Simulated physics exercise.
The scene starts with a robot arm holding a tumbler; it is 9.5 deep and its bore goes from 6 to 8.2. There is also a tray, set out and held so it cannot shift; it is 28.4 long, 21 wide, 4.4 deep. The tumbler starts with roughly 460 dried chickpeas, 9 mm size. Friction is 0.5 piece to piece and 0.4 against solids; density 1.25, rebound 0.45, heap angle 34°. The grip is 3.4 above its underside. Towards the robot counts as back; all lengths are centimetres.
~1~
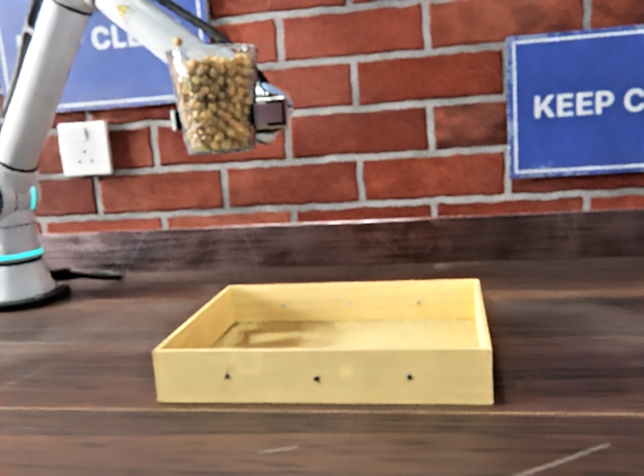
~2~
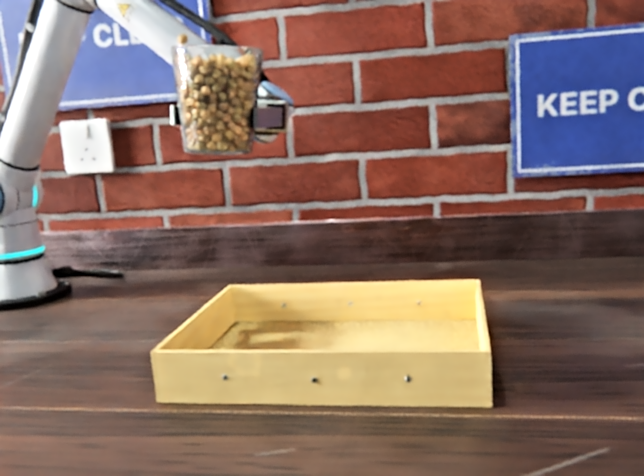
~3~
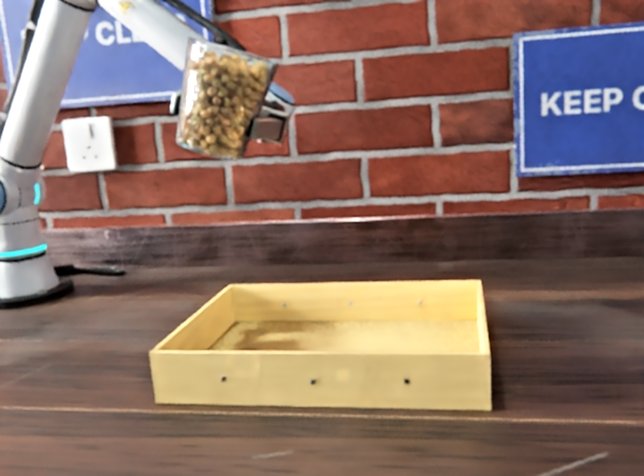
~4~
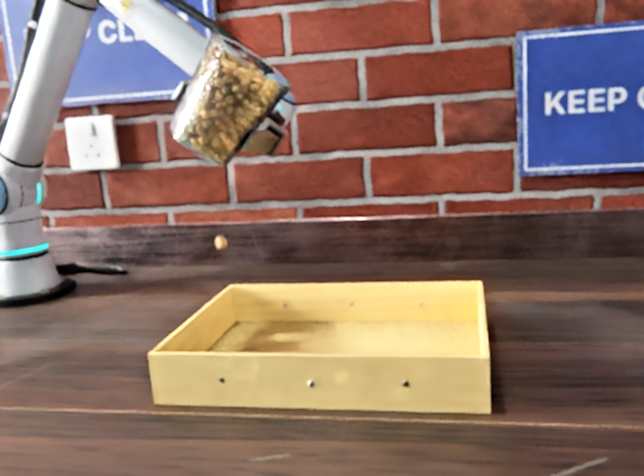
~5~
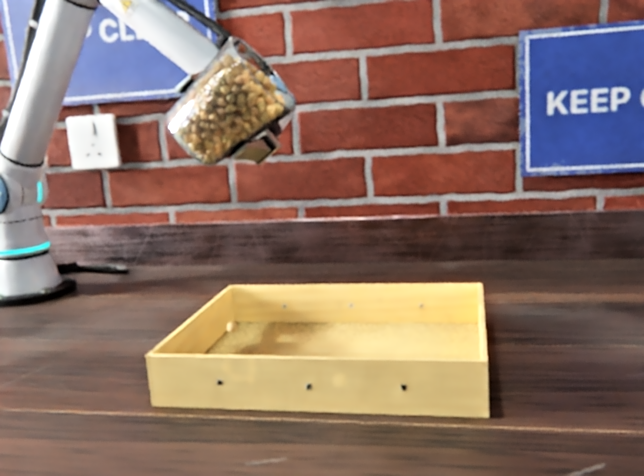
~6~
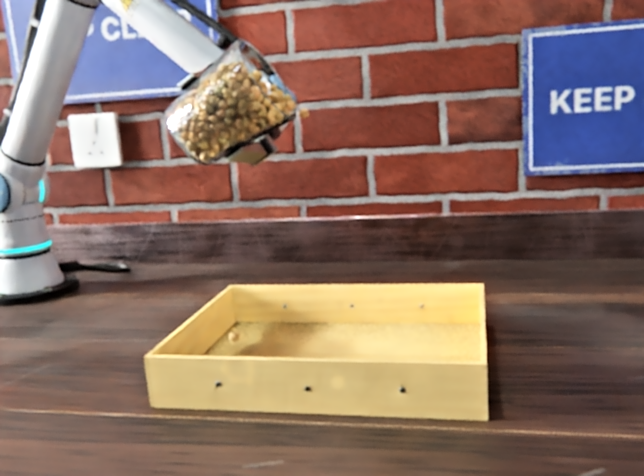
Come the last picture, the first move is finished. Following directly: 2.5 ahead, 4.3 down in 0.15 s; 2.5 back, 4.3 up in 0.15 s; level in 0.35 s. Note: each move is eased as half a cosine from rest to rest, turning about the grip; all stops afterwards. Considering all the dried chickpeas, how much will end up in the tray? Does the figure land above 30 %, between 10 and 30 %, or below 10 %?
The figure lands below 10 %.
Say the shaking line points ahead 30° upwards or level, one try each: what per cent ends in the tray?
I'd say close to 30 percent for the first and close to 25 percent for the second.
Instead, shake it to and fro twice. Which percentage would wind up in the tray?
I'd expect something close to 5 per cent.
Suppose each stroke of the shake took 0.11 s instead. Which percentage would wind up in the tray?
Then about 10 per cent.
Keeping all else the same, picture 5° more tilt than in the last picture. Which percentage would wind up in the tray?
Roughly 5 percent then.
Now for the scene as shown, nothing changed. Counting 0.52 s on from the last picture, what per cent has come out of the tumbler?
I'd say some 5 percent by then.
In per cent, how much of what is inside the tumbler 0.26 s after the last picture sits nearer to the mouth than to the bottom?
50 per cent.
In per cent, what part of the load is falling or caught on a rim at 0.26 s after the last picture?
Roughly 2 percent.
Then, 0.26 s after the last picture, tilted 60° forward, highest piece 28 above the table; 441 in the tumbler, 3 in the tray, 11 in flight or on a rim.
Then, 0.52 s after the last picture, tilted 18° forward, highest piece 30 above the table; 432 in the tumbler, 20 in the tray, 3 in flight or on a rim.
Then, 0.85 s after the last picture, level, highest piece 31 above the table; 432 in the tumbler, 23 in the tray.
Then, 1.90 s after the last picture, level, highest piece 31 above the table; 432 in the tumbler, 23 in the tray.
Final count, 432 in the tumbler, 23 in the tray. That is 5 % in the tray.
